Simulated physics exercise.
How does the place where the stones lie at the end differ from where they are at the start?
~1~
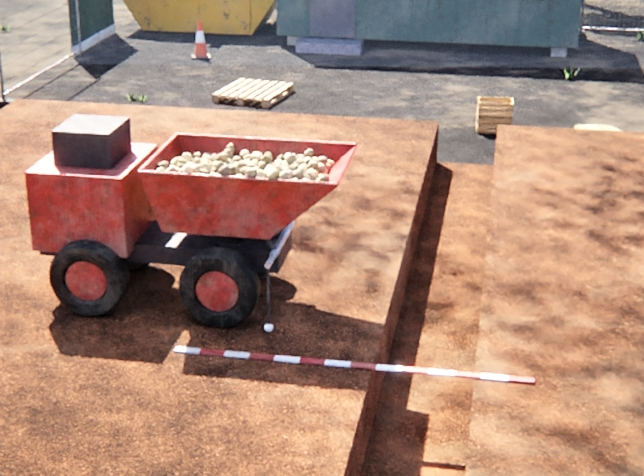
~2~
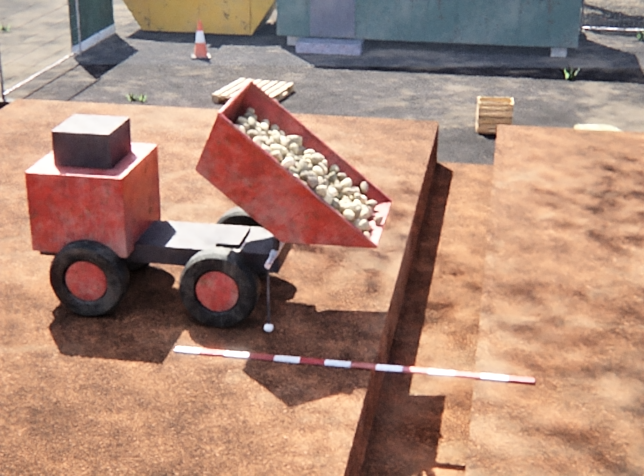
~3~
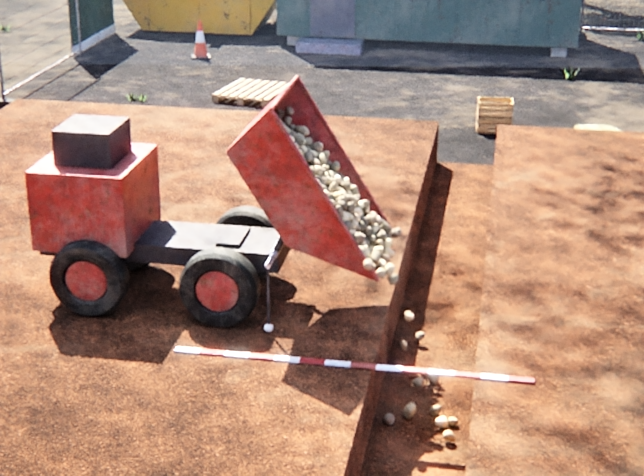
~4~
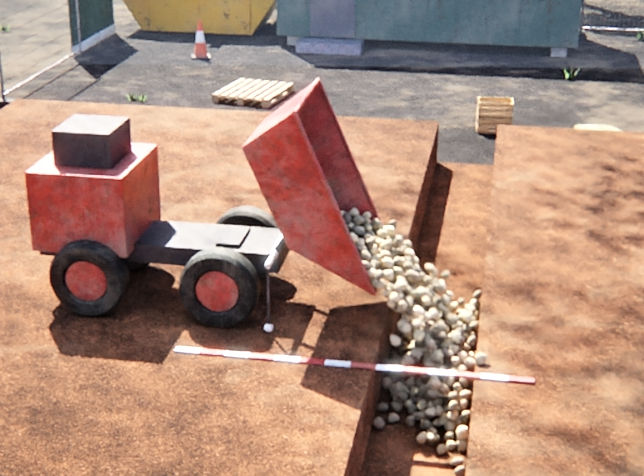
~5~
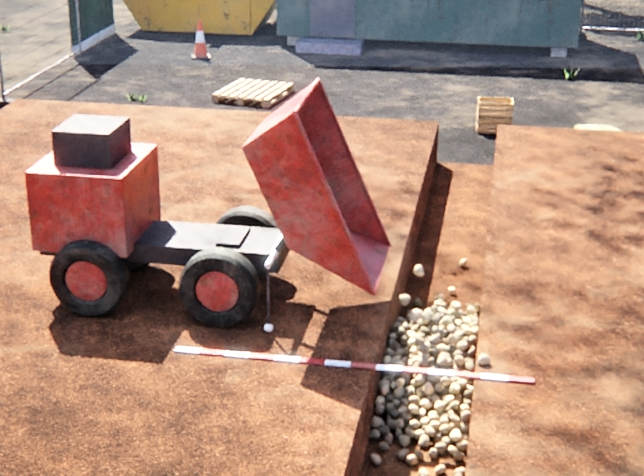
At the start the stones are heaped in the red body of the dumper. At the end they lie lower and further right, piled in the trench.
